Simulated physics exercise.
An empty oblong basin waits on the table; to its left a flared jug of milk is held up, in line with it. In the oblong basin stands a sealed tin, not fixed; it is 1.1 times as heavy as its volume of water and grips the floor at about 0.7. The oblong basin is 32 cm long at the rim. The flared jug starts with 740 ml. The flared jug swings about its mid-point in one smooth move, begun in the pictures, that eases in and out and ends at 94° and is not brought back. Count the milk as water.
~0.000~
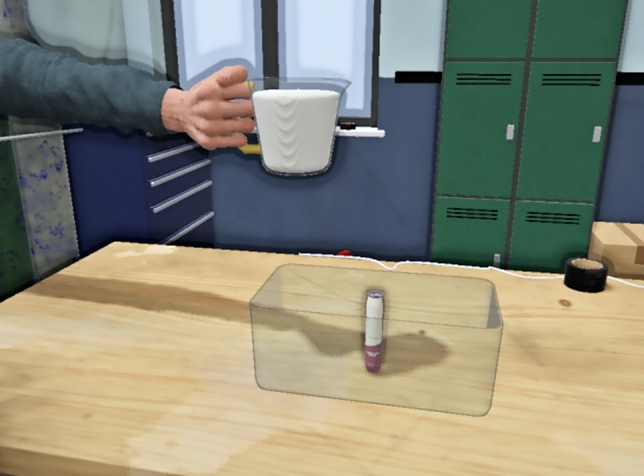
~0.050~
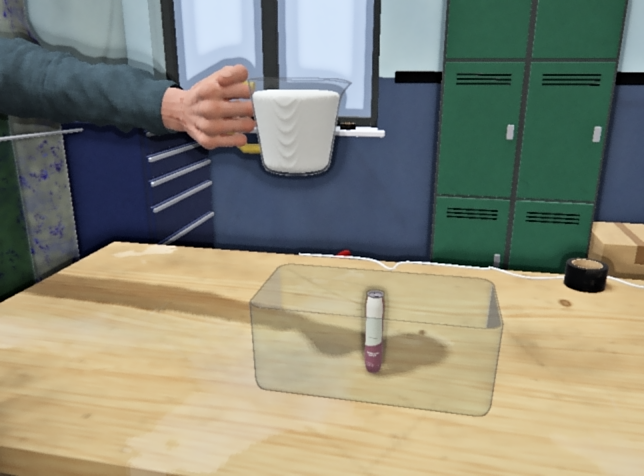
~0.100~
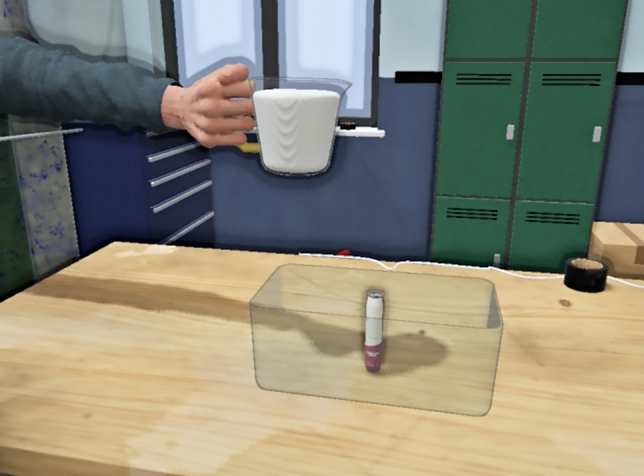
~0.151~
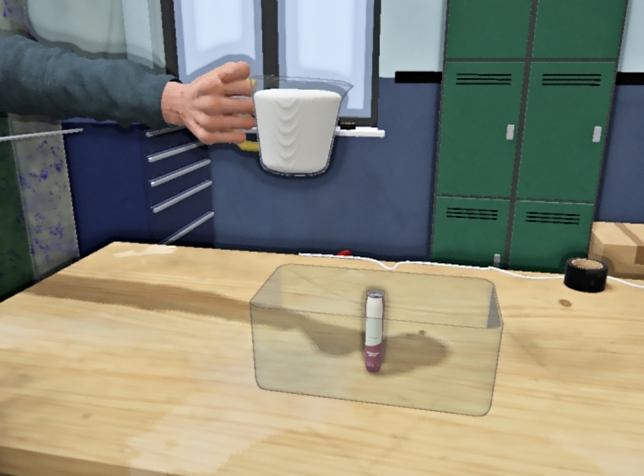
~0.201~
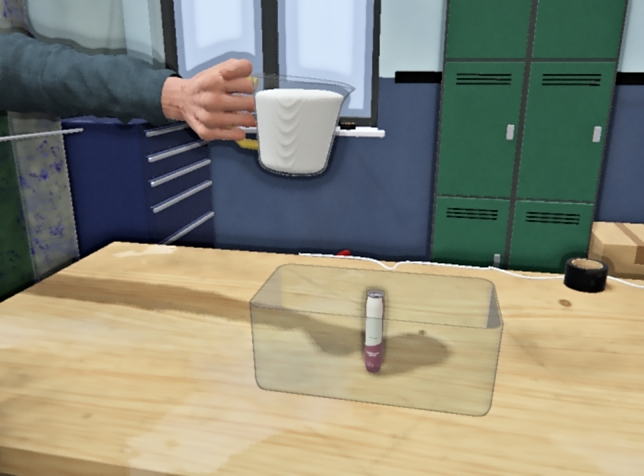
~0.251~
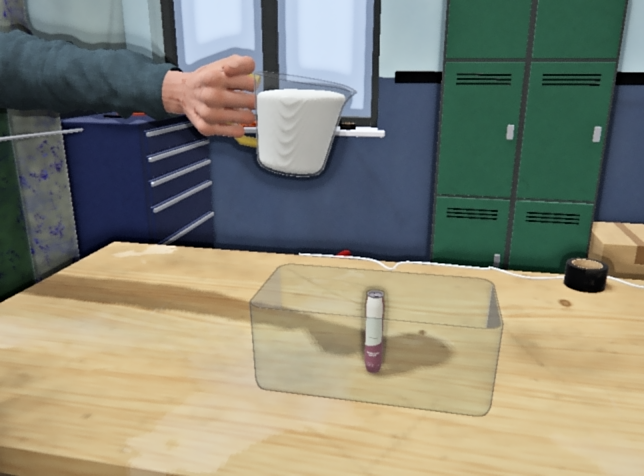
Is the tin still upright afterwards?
It remains upright.
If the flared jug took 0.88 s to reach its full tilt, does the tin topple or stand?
Then it keeps standing.
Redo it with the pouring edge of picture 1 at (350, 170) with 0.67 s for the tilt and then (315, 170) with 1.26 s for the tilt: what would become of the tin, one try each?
First it falls; then it falls.
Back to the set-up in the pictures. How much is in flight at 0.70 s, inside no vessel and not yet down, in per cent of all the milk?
Near 18 in a hundred.
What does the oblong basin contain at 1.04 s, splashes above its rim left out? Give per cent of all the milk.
About 42 per cent.
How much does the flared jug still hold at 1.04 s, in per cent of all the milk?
About 30 per cent.
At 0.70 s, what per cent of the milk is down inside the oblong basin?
Some 2 per cent.
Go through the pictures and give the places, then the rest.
The first picture shows tilt 0°; pouring edge (351, 81); surface from (256, 93) to (340, 93); the oblong basin's rim runs from (266, 284) to (497, 304); the tin's top is at (375, 298).
The second picture shows tilt 0°; pouring edge (352, 82); surface from (257, 93) to (340, 94).
The third picture shows tilt 1°; pouring edge (353, 83); surface from (257, 93) to (341, 95).
The fourth picture shows tilt 3°; pouring edge (354, 85); surface from (258, 92) to (342, 95).
The fifth picture shows tilt 6°; pouring edge (355, 88); surface from (259, 93) to (344, 95).
The sixth picture shows tilt 9°; pouring edge (357, 91); surface from (261, 93) to (346, 96).
After 0.70 s the tilt is 56° and 80 per cent is still to pour; the tin stands where it began.
After 1.04 s the tilt is 87° and 30 per cent is still to pour; the tin stands where it began.
After 1.38 s the tilt is 94° and 3 per cent is still to pour; the tin stands where it began.
After 1.76 s the tilt is 94° and 0 per cent is still to pour; the tin stands where it began.
In the end the tin stands where it began.
